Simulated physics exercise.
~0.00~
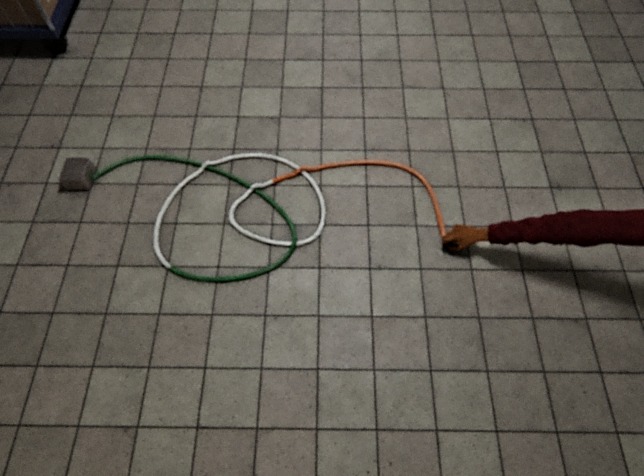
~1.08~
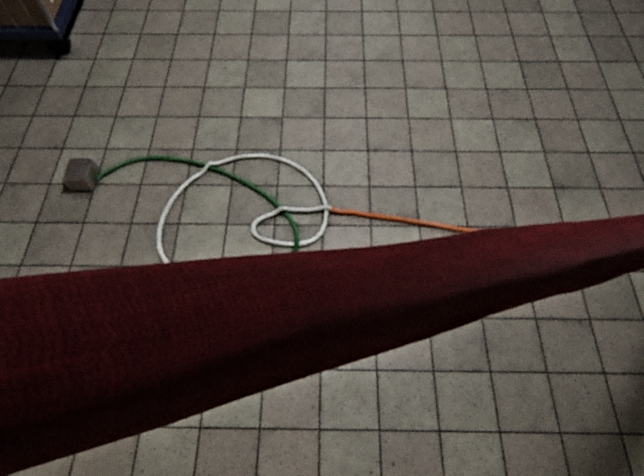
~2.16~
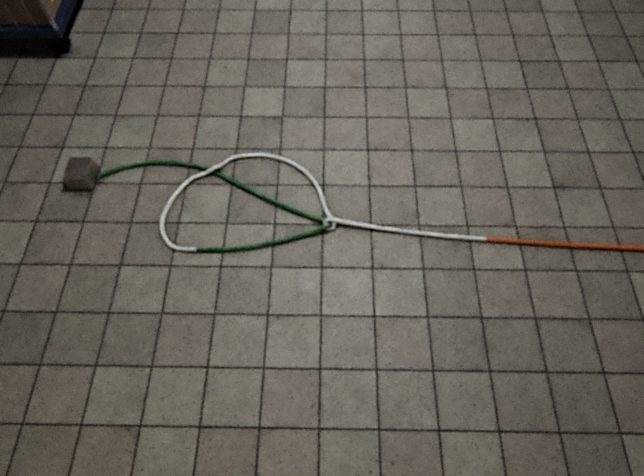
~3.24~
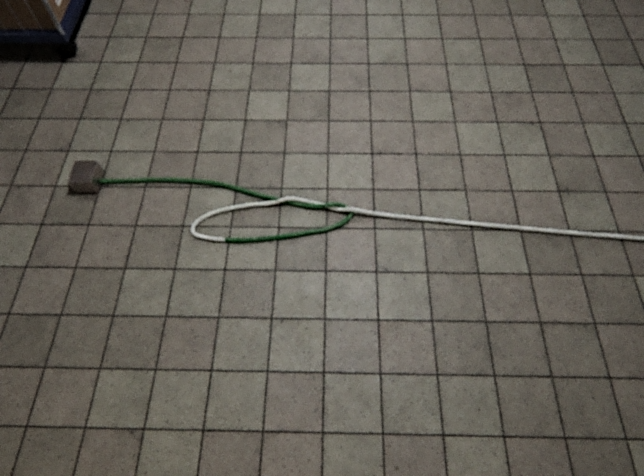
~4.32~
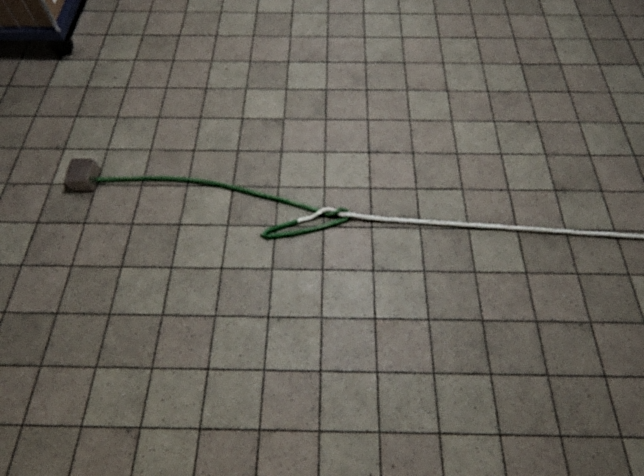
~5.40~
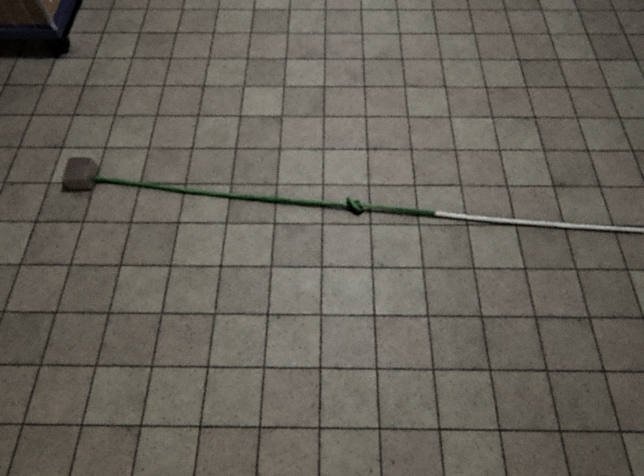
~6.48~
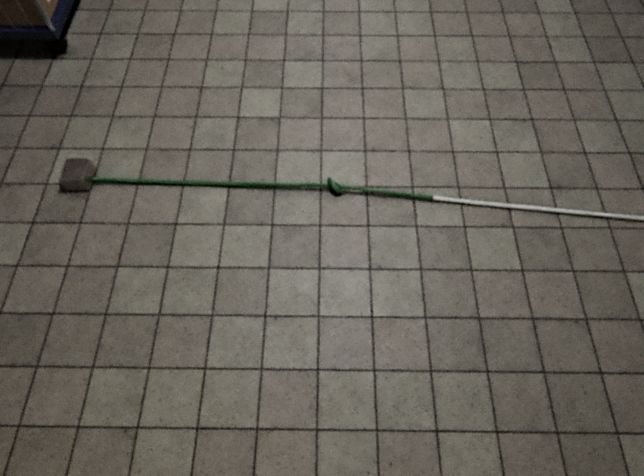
At first, a rope coloured green, white and orange lies in overlapping loops on a tiled floor, its left end fixed to a small grey block, while a hand in a dark red sleeve holds the orange end at the right. The arm sweeps across the view as the orange end is pulled rightward, and the small inner loop closes up. The orange part then slides out of sight, and the remaining large loop flattens and shrinks. Finally it tightens into a small knot in the green section, leaving the rope stretched nearly straight from the block.
